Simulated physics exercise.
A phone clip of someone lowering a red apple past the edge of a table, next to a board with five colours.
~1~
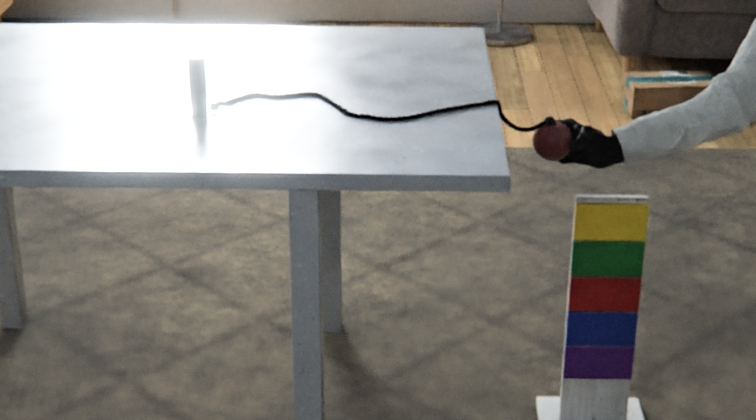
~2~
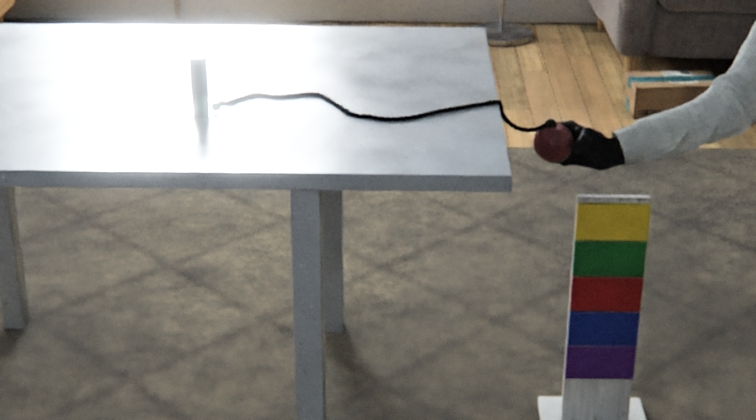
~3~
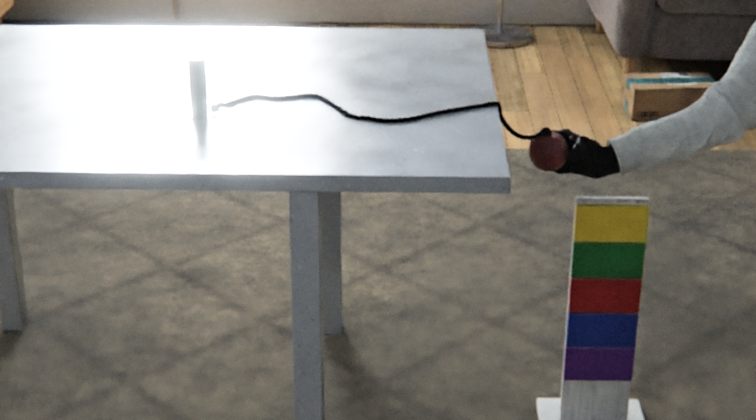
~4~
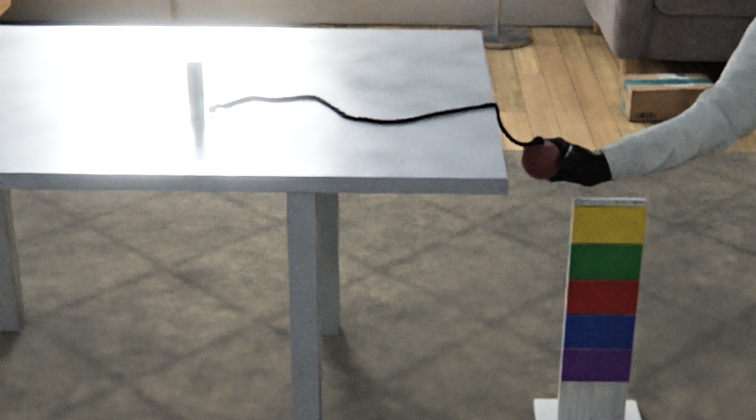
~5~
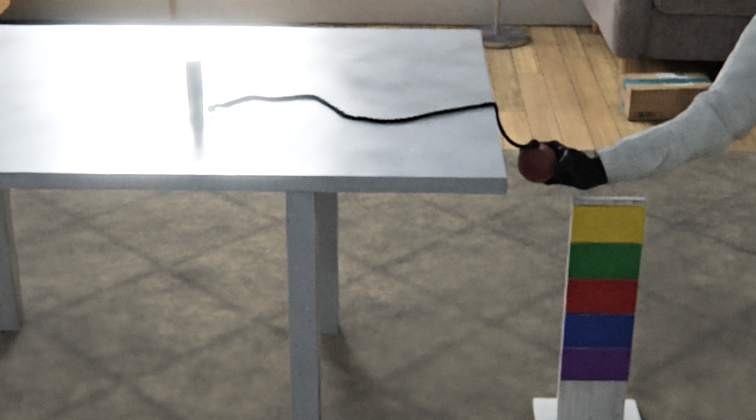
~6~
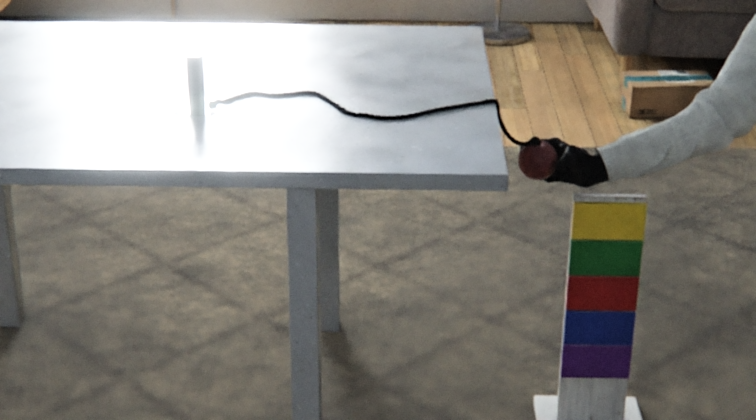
A gloved hand holding a dark red ball on a cord moves slightly down and left.
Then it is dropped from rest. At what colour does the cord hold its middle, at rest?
At green.
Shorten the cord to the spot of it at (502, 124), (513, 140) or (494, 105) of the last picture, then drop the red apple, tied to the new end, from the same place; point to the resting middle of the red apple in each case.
In that order: (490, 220), (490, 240) and (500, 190).
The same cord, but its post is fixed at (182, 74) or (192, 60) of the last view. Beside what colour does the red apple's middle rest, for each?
In that order: Yellow; yellow.
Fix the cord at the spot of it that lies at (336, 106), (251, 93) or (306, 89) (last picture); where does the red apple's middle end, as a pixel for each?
About (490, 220), (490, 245) and (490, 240).
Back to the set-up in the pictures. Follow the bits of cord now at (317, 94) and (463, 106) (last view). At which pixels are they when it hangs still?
The first at (346, 102), the second at (495, 139).
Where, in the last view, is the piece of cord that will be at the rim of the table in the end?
The one at (427, 112).
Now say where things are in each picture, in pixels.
Red apple (553, 141); yellow (611, 223); green (608, 260); red (605, 295); blue (602, 330); purple (599, 363), in the first frame.
Red apple (554, 143); cord through (244, 98) (302, 95) (349, 114) (419, 116) (490, 103), in the second frame.
Red apple (549, 151), in the third frame.
Red apple (542, 160); cord through (240, 101) (298, 97) (345, 116) (415, 119) (486, 106), in the fourth frame.
Red apple (537, 163), in the fifth frame.
Red apple (538, 160); cord through (240, 97) (299, 93) (345, 112) (416, 115) (487, 102), in the sixth frame.
A little later, apple near (532, 239); level with yellow.
Next, apple near (462, 253); level with green.
Later still, apple near (510, 249); level with green.
When it is over, apple near (494, 253); level with green. Its centre hangs level with the green band.
